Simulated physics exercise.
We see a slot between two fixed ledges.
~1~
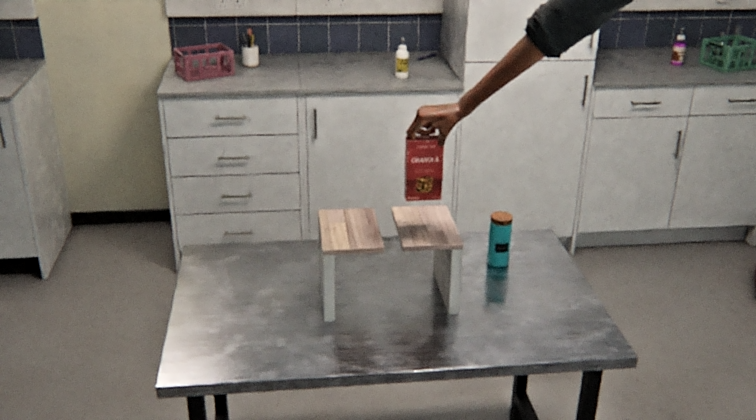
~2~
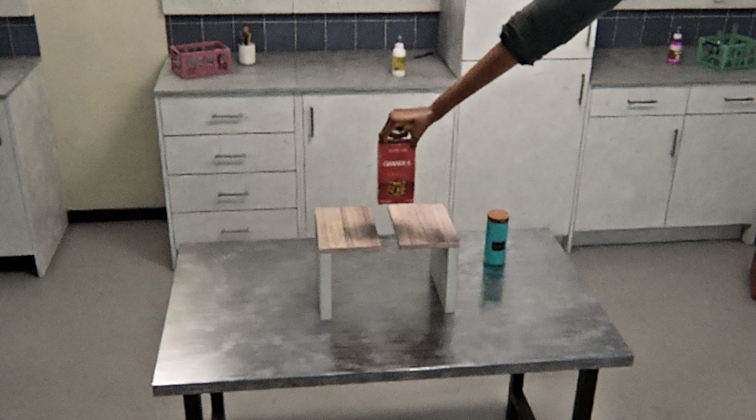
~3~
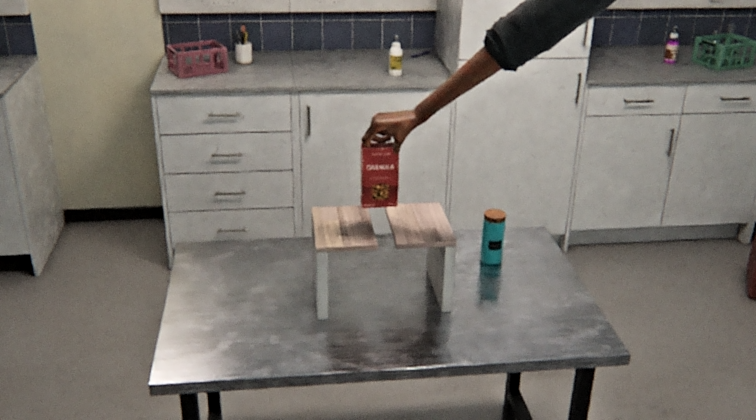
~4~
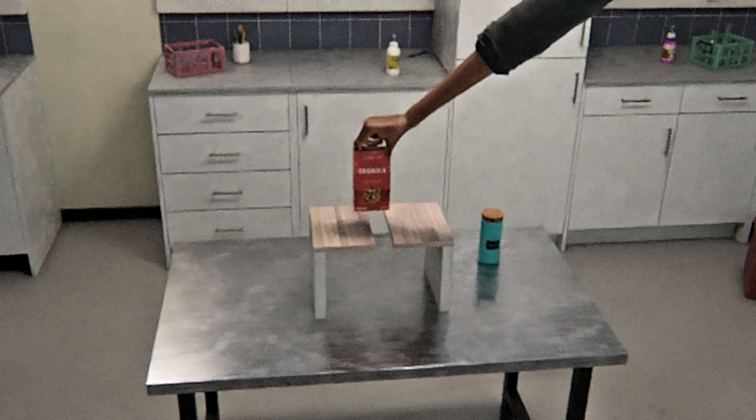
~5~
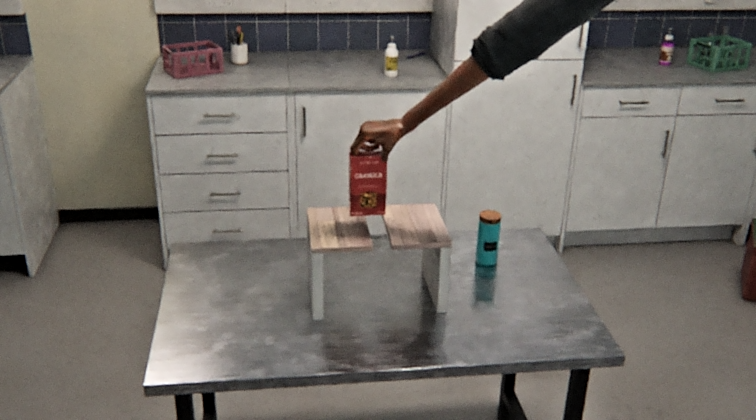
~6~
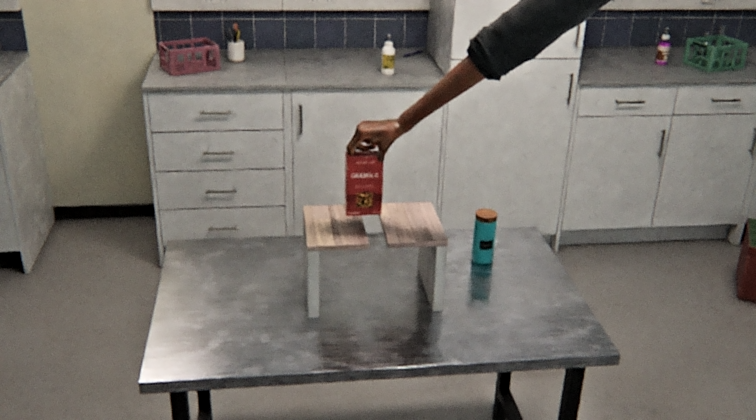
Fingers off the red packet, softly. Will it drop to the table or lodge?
The packet lodges.
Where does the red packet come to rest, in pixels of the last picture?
Near (364, 194).
Then, 0.32 s on from there, red packet shifted a little near (364, 194).
Then, 0.66 s on from there, red packet resting near (364, 194).
In the end, both unmoved. At the end, from the last picture's camera, red packet near (364, 194). The packet stays on top.
